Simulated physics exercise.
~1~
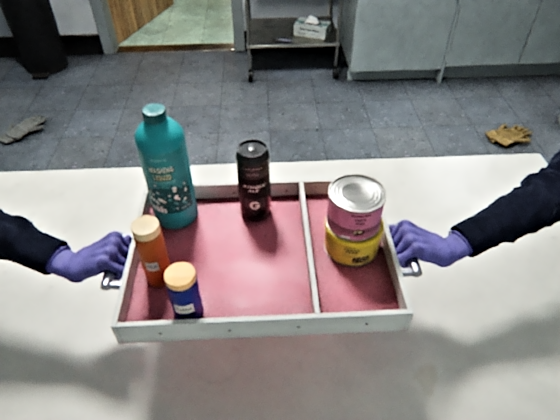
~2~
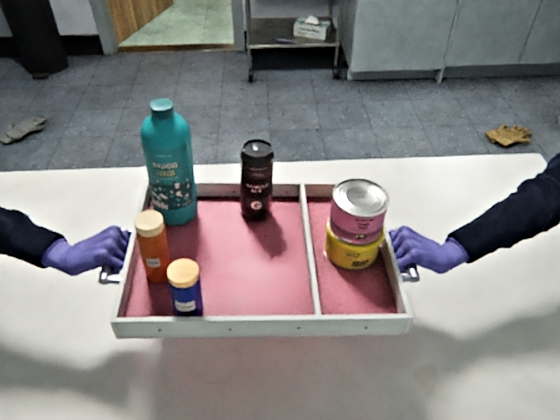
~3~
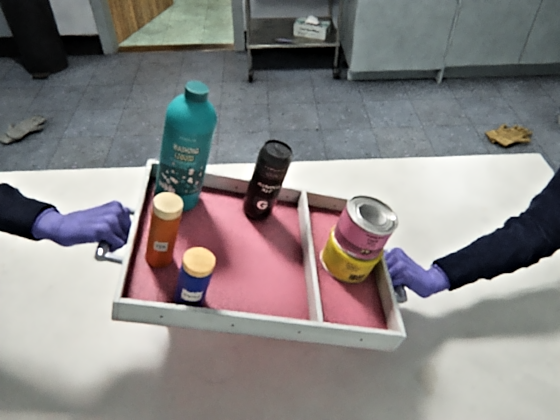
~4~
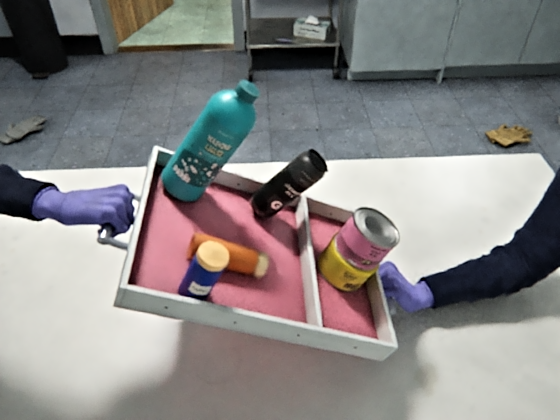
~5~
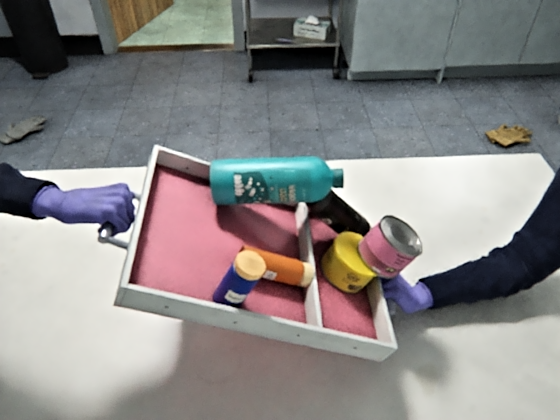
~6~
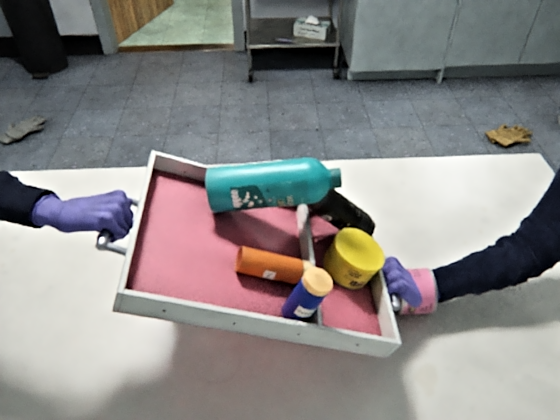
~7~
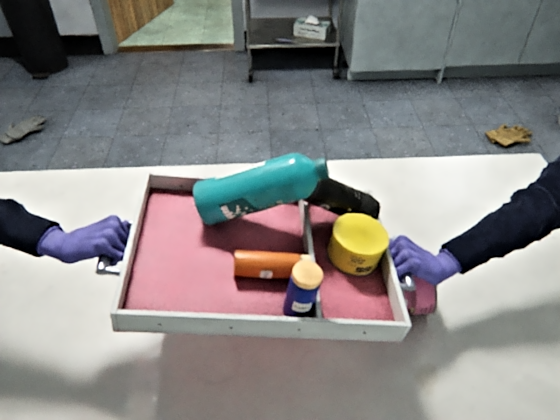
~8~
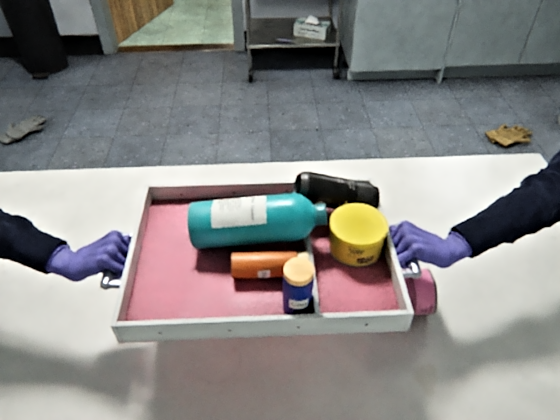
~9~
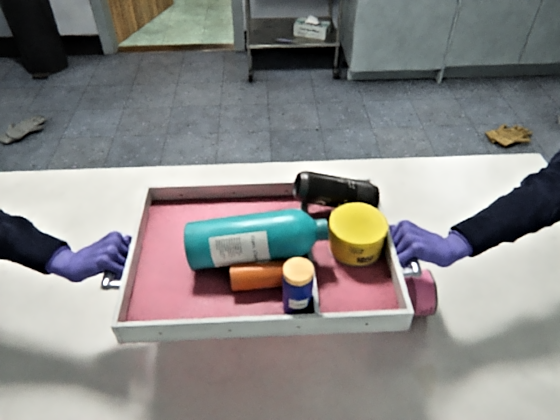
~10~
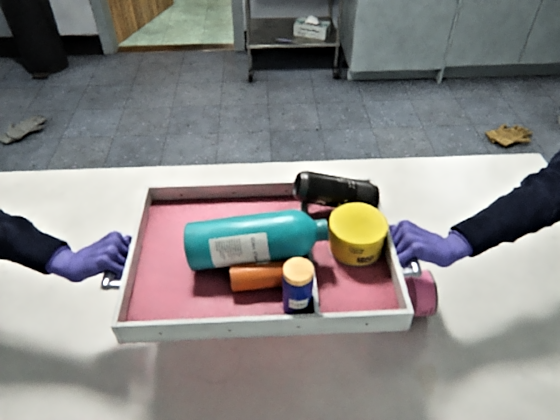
At the start, two purple-gloved hands hold a level, pink-lined tray over a white table, carrying upright bottles, a can and a pink tub stacked on a yellow one. The hands tip the tray steeply down to the right, and the orange shaker topples. The turquoise bottle and black can fall toward the divider as the blue shaker slides right, leaning. Next, the pink tub slips off the yellow one and over the right edge. The hands level the tray, ending with the bottle, can and orange shaker lying down, the blue shaker upright beside the divider, and the yellow tub still aboard.
